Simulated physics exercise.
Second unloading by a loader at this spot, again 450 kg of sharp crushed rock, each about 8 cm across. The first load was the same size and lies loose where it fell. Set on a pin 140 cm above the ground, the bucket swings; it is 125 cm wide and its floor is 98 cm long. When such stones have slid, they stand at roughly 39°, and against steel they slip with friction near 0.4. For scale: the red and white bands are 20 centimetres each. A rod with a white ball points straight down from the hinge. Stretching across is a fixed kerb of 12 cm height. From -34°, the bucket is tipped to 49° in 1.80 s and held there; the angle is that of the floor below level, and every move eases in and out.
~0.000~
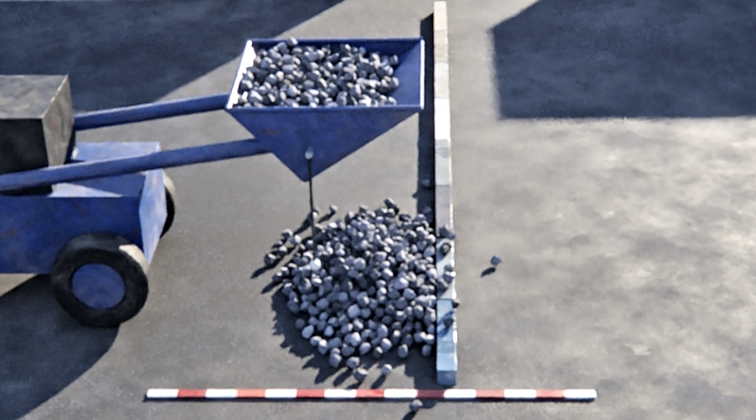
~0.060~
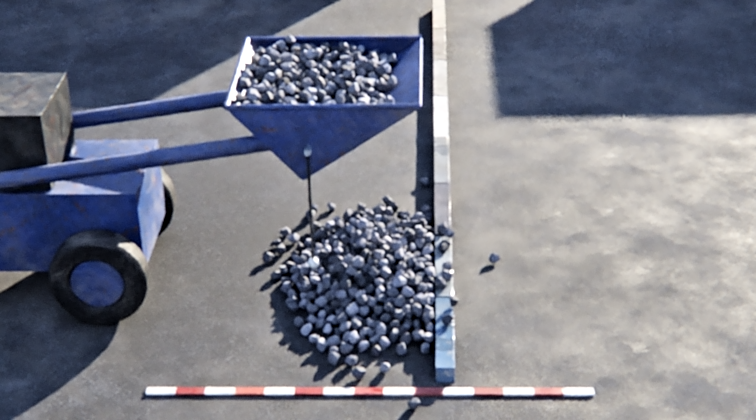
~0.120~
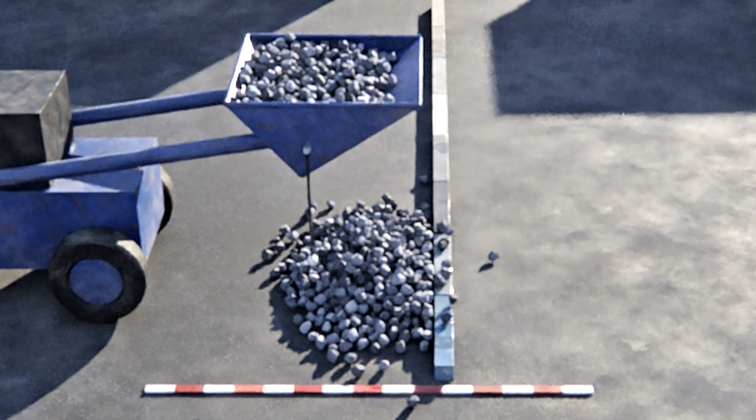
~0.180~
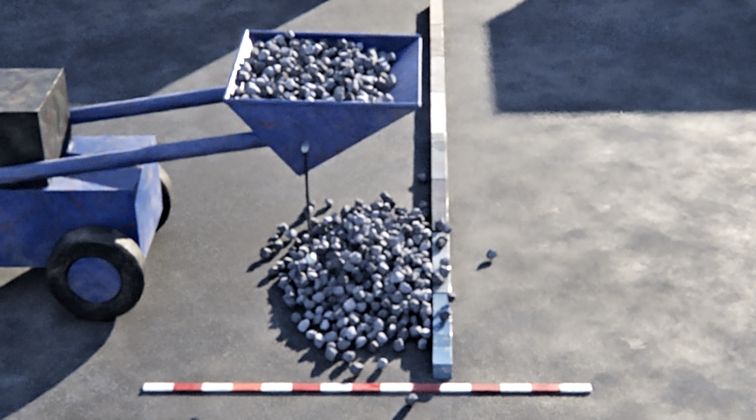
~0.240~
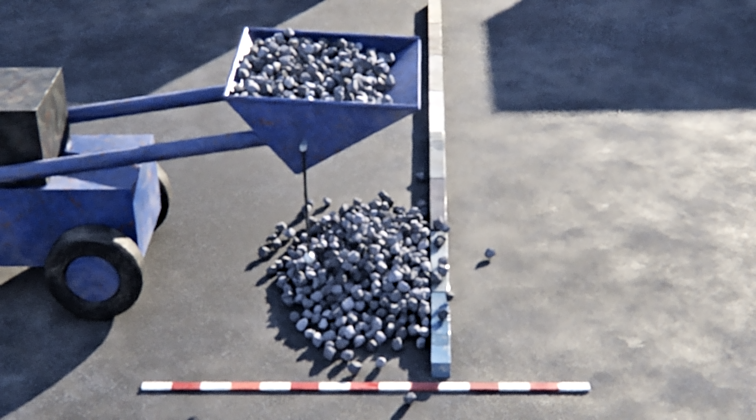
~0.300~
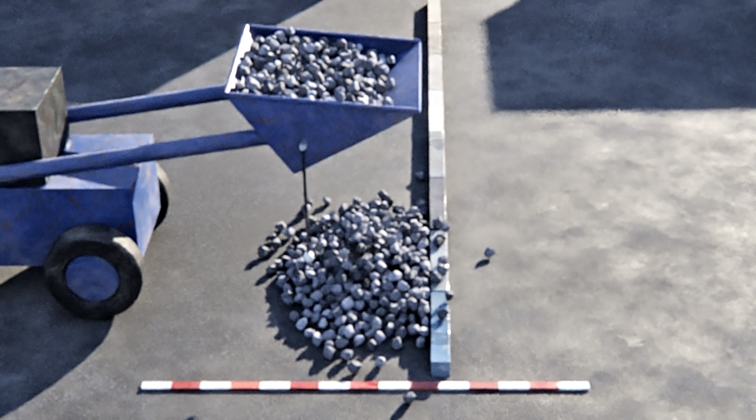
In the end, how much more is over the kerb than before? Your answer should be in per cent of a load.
By the end about 42 per cent more lies there.
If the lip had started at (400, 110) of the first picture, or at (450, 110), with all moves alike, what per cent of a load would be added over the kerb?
First place about 25 %, second about 70 %.
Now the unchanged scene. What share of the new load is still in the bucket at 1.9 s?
Still inside: Some 15 %.
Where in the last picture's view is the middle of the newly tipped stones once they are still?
Around (433, 253).
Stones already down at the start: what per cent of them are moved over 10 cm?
Estimate: 0 %, roughly.
After 1.4 s the floor is at 36°; in per cent of one load, 98 in the bucket, 102 on this side of the kerb; the foremost stones are at (449, 262).
After 1.9 s the floor is at 49°; in per cent of one load, 17 in the bucket, 172 on this side of the kerb, 11 over the kerb; the foremost stones are at (494, 278).
After 2.2 s the floor is at 49°; in per cent of one load, 0 in the bucket, 165 on this side of the kerb, 35 over the kerb; the foremost stones are at (559, 269).
After 5.0 s the floor is at 49°; in per cent of one load, 0 in the bucket, 158 on this side of the kerb, 42 over the kerb; the foremost stones are at (590, 265). Net gain over the kerb, 42.
